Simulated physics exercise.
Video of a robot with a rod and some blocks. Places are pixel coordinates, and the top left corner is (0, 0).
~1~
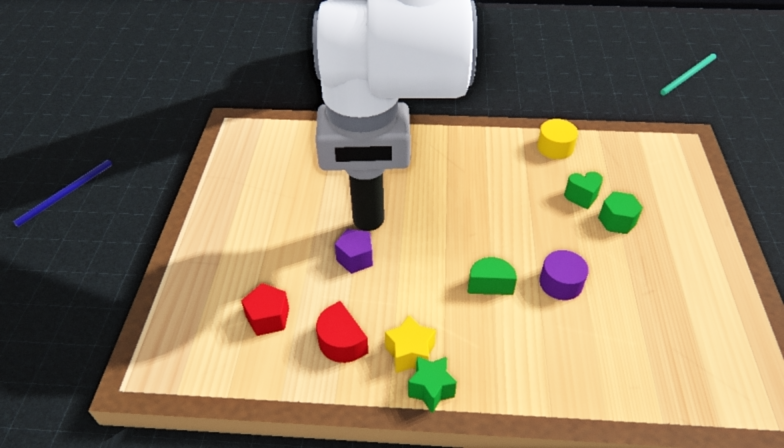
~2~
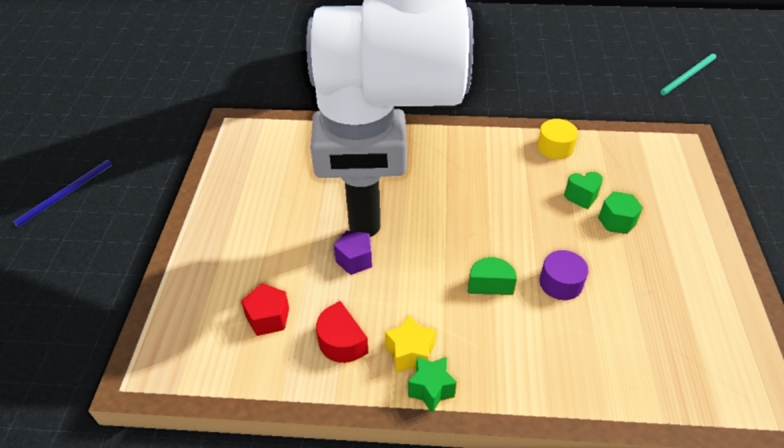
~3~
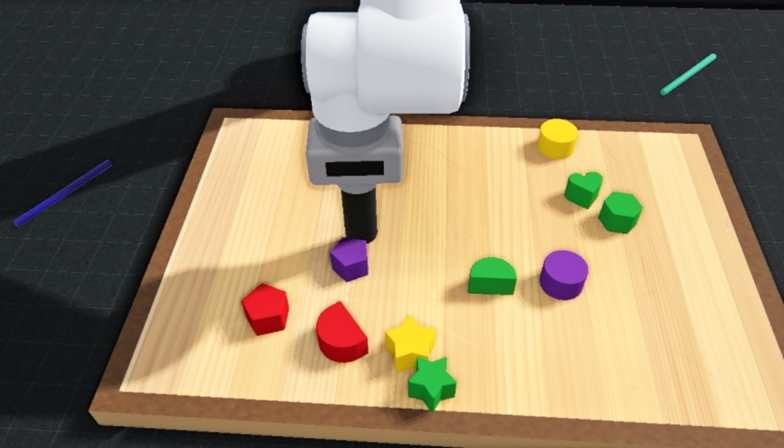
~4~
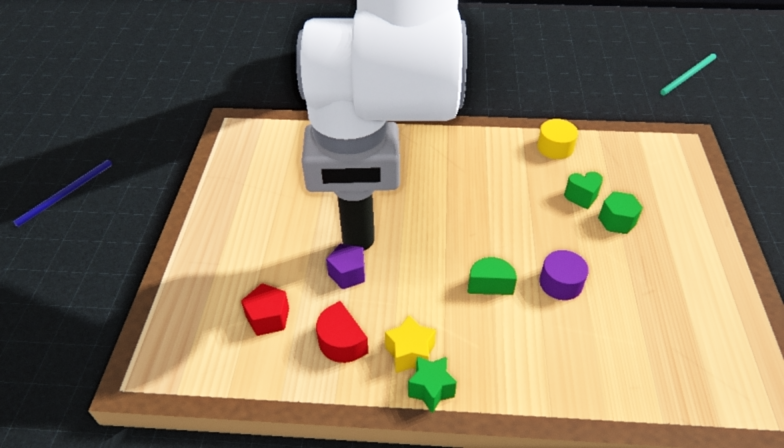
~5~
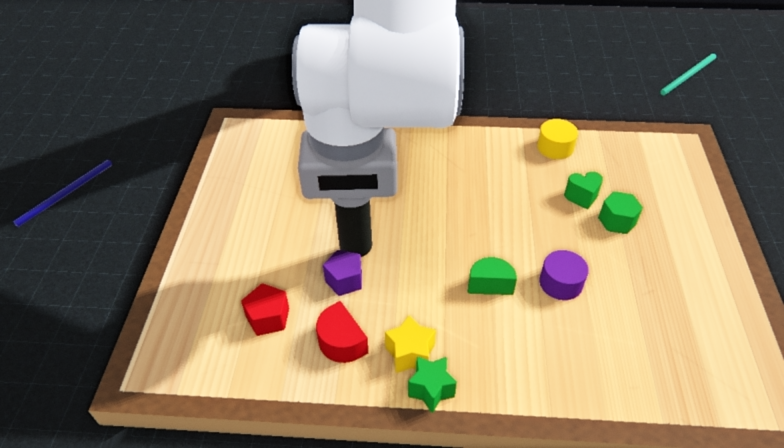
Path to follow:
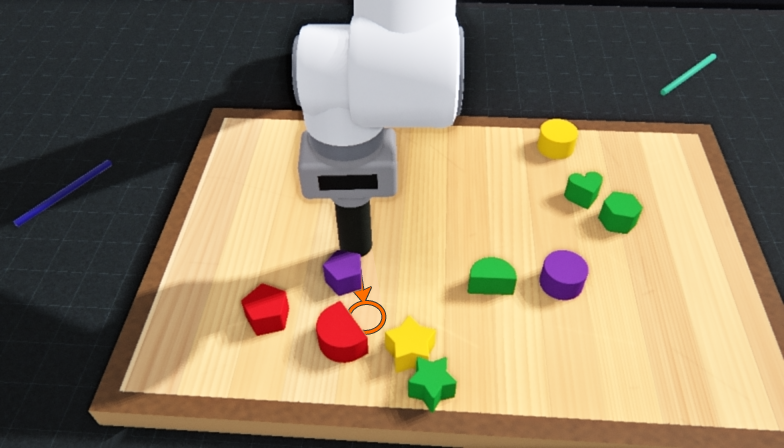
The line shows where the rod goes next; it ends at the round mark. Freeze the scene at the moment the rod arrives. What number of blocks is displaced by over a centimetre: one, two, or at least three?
Total moved: Two.
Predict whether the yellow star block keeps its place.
The yellow star block keeps its place.
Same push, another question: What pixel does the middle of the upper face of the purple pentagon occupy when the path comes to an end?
At the end it should sit near (327, 298).
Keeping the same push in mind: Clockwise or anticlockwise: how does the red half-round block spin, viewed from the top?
Its spin: Anticlockwise.
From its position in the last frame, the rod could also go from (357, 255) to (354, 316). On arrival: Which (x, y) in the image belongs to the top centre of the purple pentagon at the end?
At the end it should sit near (317, 310).
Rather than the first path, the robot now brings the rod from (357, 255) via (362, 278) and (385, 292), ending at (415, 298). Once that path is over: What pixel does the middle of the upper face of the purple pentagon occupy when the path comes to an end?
Somewhere near (338, 286).
The drawn path runs in a line from (357, 255) to (366, 317).
What follows on the original path. Halfway along, rod at (361, 277); red half-round block at (337, 331); purple pentagon at (334, 290), turned 35° clockwise.
At the end, rod at (365, 309); red half-round block at (332, 338), turned 30° anticlockwise; purple pentagon at (327, 298), turned 65° clockwise; yellow star block not moved.
